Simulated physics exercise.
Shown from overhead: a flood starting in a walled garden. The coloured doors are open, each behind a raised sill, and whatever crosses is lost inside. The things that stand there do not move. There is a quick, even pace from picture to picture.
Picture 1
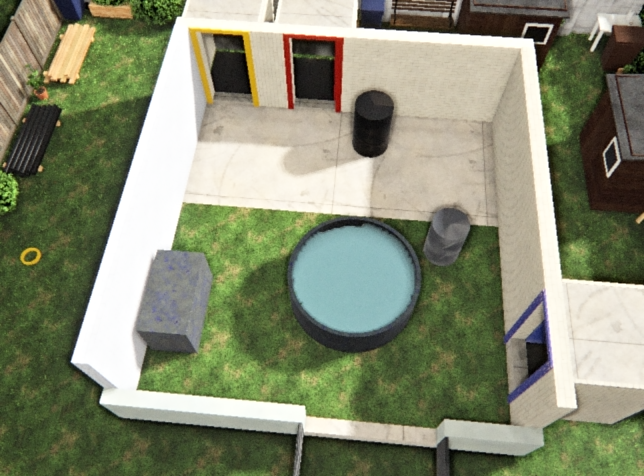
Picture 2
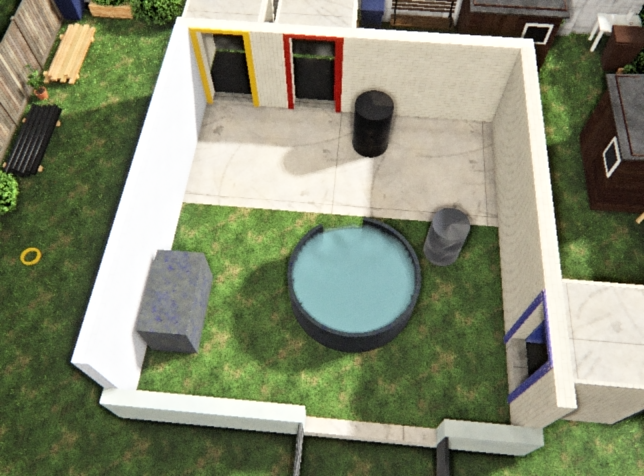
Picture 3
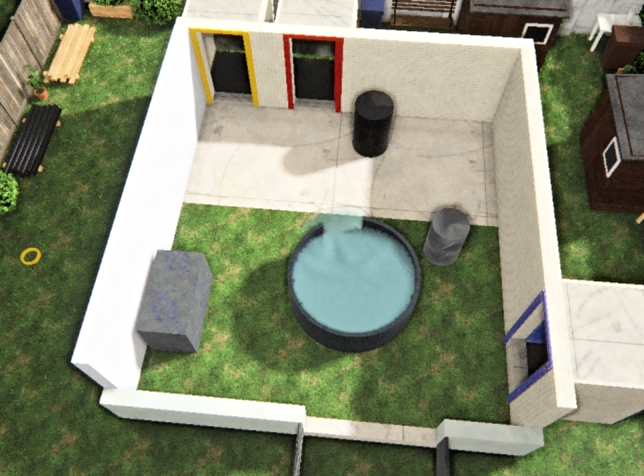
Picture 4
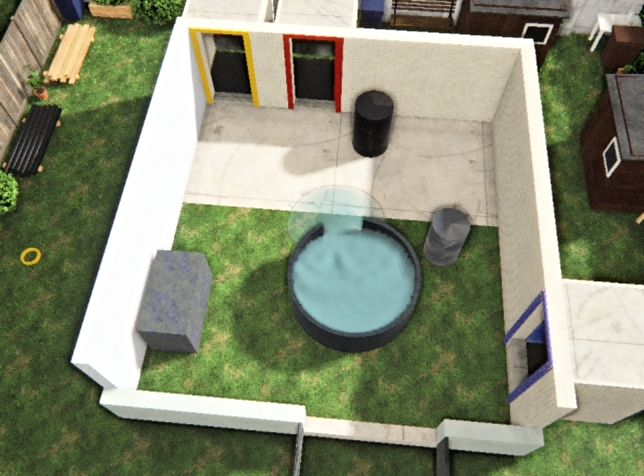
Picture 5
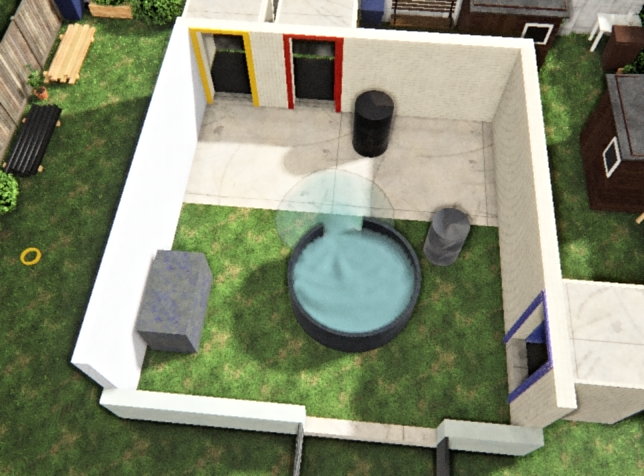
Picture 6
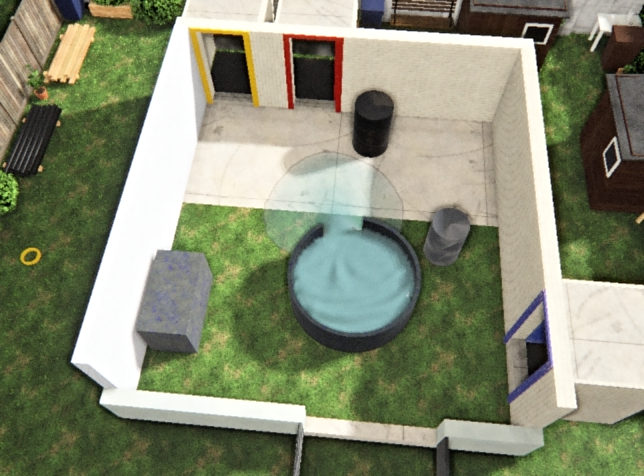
To begin with, a round pool of still water sits on the grass of a walled garden, near a grey block and two dark barrels. A gap shows in the pool's far rim, then water pours out through it and fans across the grass onto the pale paving, widening toward the back wall.
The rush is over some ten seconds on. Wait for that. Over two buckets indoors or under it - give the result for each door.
In order: The red door will count as flooded; the yellow door will count as flooded; the blue door will not count as flooded.
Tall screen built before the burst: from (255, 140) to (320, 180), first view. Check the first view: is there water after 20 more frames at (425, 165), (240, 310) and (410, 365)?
Outcome per location, in sequence: Soaking, unsoaked, unsoaked.
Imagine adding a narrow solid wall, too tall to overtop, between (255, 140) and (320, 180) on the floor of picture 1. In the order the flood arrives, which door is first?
My pick is the red one.
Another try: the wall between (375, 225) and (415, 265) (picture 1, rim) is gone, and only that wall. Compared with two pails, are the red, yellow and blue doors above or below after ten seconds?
In order, red door remains short of it, yellow door remains short of it, blue door remains short of it.
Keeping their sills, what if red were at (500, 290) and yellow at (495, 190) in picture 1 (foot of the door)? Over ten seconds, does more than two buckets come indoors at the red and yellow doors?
Result: Red door remains beneath it, yellow door remains beneath it.
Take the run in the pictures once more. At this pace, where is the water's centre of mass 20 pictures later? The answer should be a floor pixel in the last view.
Centre: Close to (336, 222).
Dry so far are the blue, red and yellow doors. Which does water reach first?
Answer: The red one.
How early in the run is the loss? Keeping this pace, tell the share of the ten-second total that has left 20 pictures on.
I'd put it at 60 per cent.
A moment on, water covers 30 % of the floor; the red door under two buckets in, the yellow door not reached, the blue door not reached.
Next, water covers 45 % of the floor; the red door far over two buckets in, the yellow door under two buckets in, the blue door not reached.
Then, water covers 50 % of the floor; the red door far over two buckets in, the yellow door over two buckets in, the blue door not reached.
Later, water covers 65 % of the floor; the red door far over two buckets in, the yellow door over two buckets in, the blue door not reached.
In the end, water covers 85 % of the floor; the red door far over two buckets in, the yellow door over two buckets in, the blue door wet at the sill, nothing in.
